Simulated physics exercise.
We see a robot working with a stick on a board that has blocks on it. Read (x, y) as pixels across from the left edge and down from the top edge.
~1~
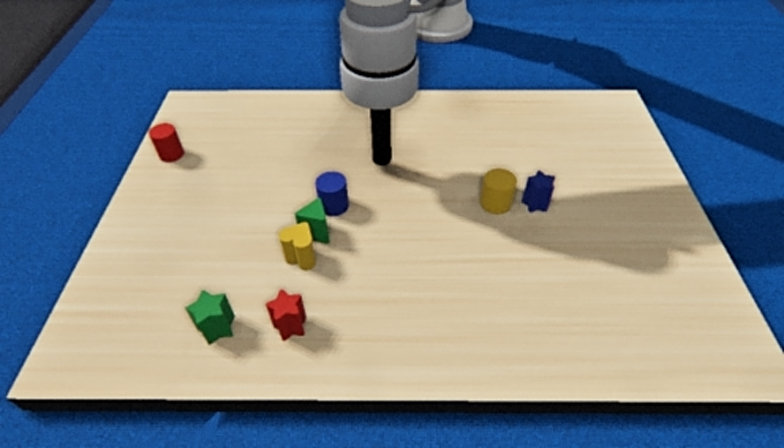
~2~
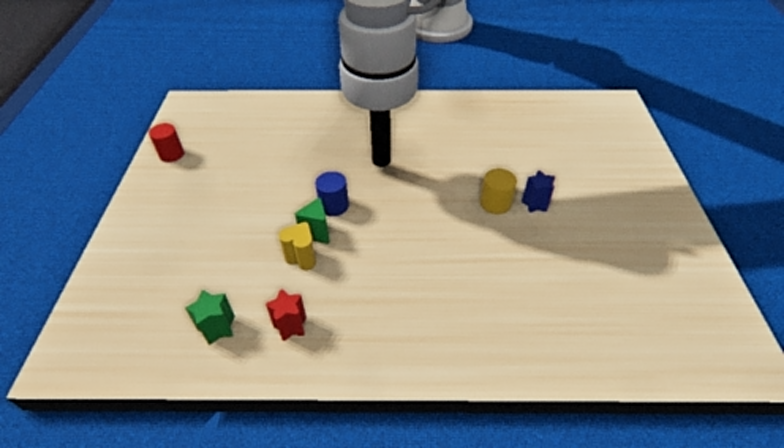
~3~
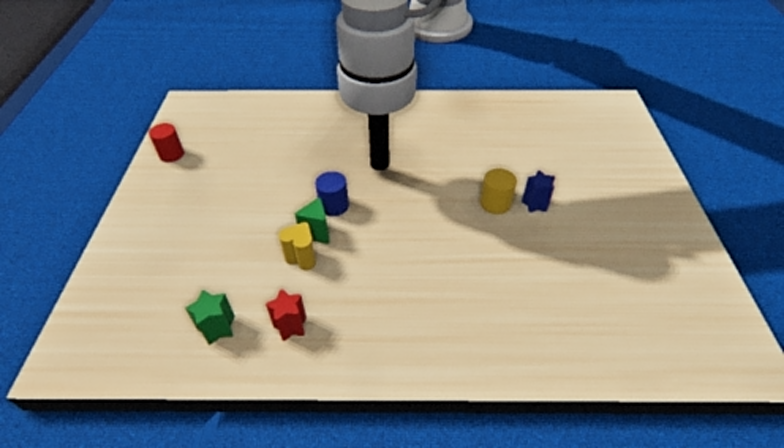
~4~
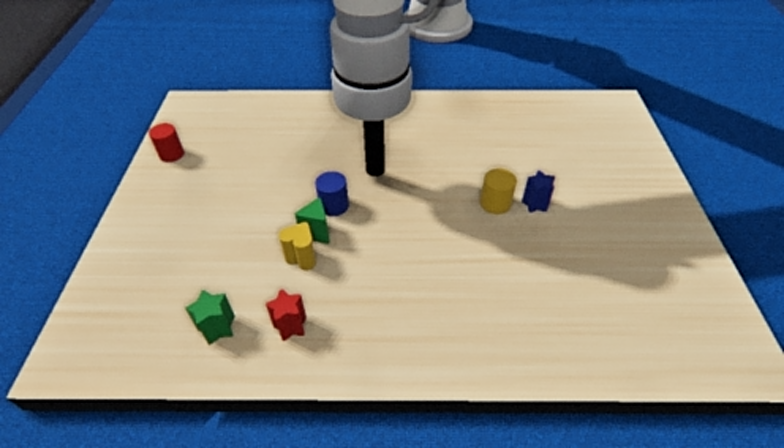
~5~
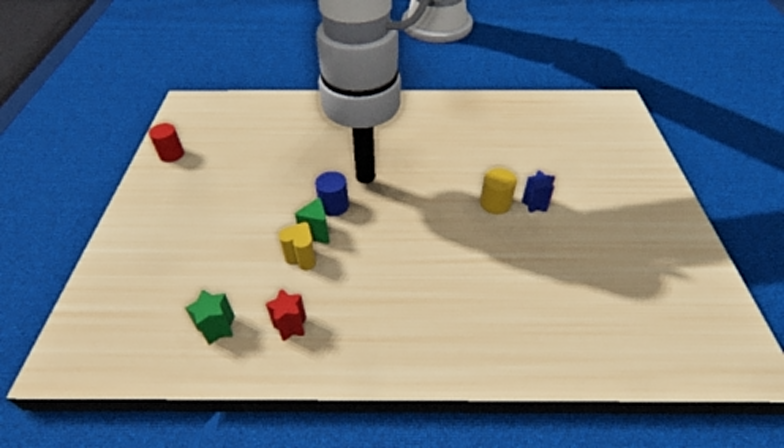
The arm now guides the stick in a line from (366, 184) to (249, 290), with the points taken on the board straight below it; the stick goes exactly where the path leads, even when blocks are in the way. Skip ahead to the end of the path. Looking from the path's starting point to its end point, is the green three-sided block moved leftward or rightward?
Over to the right.
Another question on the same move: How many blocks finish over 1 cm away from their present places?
My prediction: No fewer than three blocks.
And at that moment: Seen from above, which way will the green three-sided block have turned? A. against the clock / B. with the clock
Letter B.
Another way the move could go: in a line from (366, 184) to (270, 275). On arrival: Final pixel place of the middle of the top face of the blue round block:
The middle of its top is at (294, 193).
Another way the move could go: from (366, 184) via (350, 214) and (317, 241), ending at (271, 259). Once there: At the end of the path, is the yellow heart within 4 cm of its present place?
Yes - that is the case.
The first path, step by step. One third of the way, stick (330, 209); yellow heart (297, 237); green three-sided block (299, 214), turned 70° anticlockwise; blue round block (300, 194).
Two thirds of the way, stick (291, 244); yellow heart (294, 246), turned 25° anticlockwise; green three-sided block (266, 239), turned 45° anticlockwise; blue round block (289, 195).
At the end, stick (247, 283); green star not moved; yellow heart (294, 248), turned 30° anticlockwise; green three-sided block (215, 266), turned 20° clockwise; blue round block (289, 195).
